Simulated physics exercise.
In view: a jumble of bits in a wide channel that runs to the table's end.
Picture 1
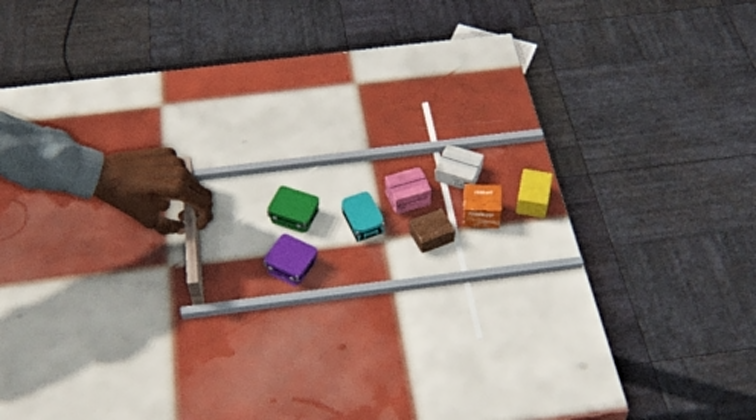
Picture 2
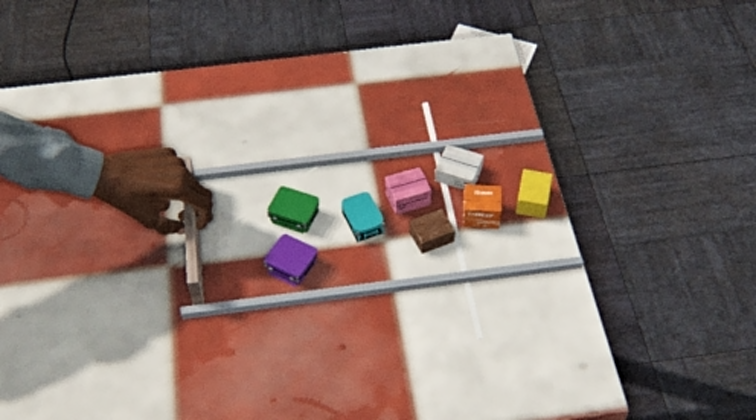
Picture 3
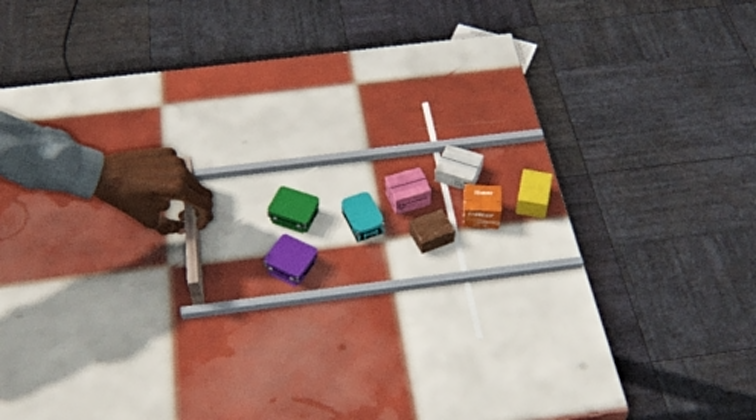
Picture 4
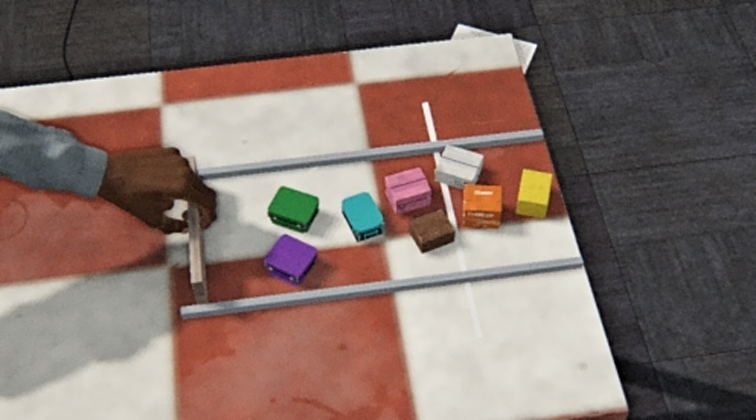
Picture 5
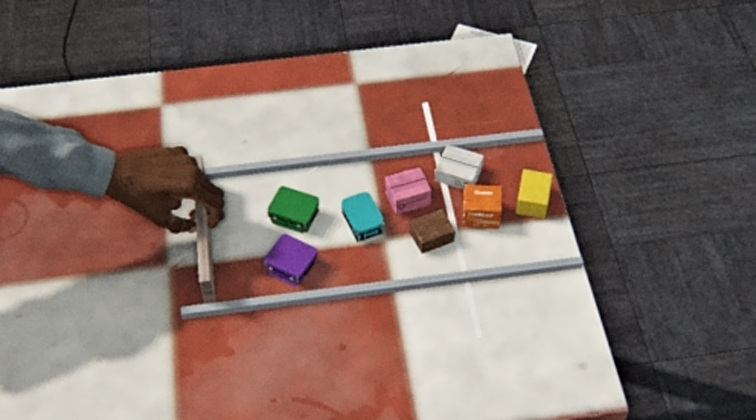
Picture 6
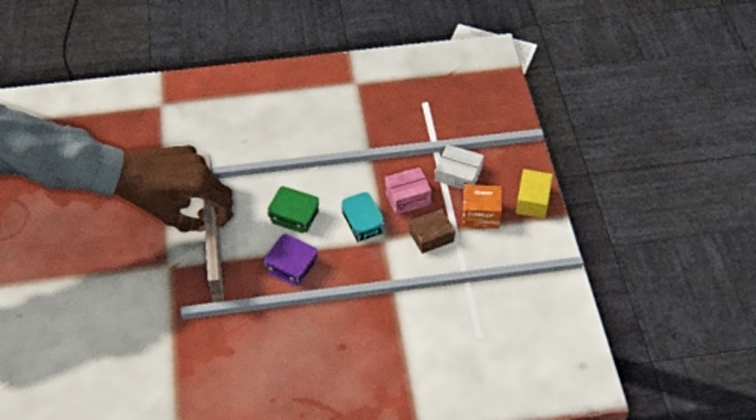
On a checkered tabletop, a hand slides an upright board slightly right toward scattered colored blocks.
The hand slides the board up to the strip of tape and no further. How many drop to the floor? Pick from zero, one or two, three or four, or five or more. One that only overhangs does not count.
In the end the number that fall off is one or two.
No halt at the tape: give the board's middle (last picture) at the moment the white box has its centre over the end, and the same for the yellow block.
At (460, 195) for the white box; at (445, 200) for the yellow block.
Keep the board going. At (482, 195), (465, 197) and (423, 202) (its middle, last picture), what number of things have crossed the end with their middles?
The counts: 3, 2 and 0.
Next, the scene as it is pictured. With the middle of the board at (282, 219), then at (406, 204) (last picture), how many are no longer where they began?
By then 2, and 7.
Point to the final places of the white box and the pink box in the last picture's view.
About (540, 157), and the other about (508, 167).
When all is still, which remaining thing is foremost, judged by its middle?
It is the white box.
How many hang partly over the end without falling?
That would be 1.
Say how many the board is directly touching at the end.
That makes 2.
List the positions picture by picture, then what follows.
Yellow block (534, 194); orange box (482, 207); white box (459, 168); board (192, 230); tape (450, 212), in the first frame.
Orange box (482, 207); purple case (292, 261), in the second frame.
White box (459, 168); pink box (408, 191), in the third frame.
Yellow block (534, 194); turquoise case (363, 217), in the fourth frame.
Orange box (482, 207); brown block (432, 231), in the fifth frame.
Yellow block (534, 194); orange box (482, 207); white box (459, 168); board (212, 228); tape (450, 212), in the sixth frame.
Soon after, none off yet; yellow block at rest near (534, 194); orange box at rest near (482, 207); white box at rest near (459, 168).
At rest, the number that fall off is one or two; fallen, yellow block.
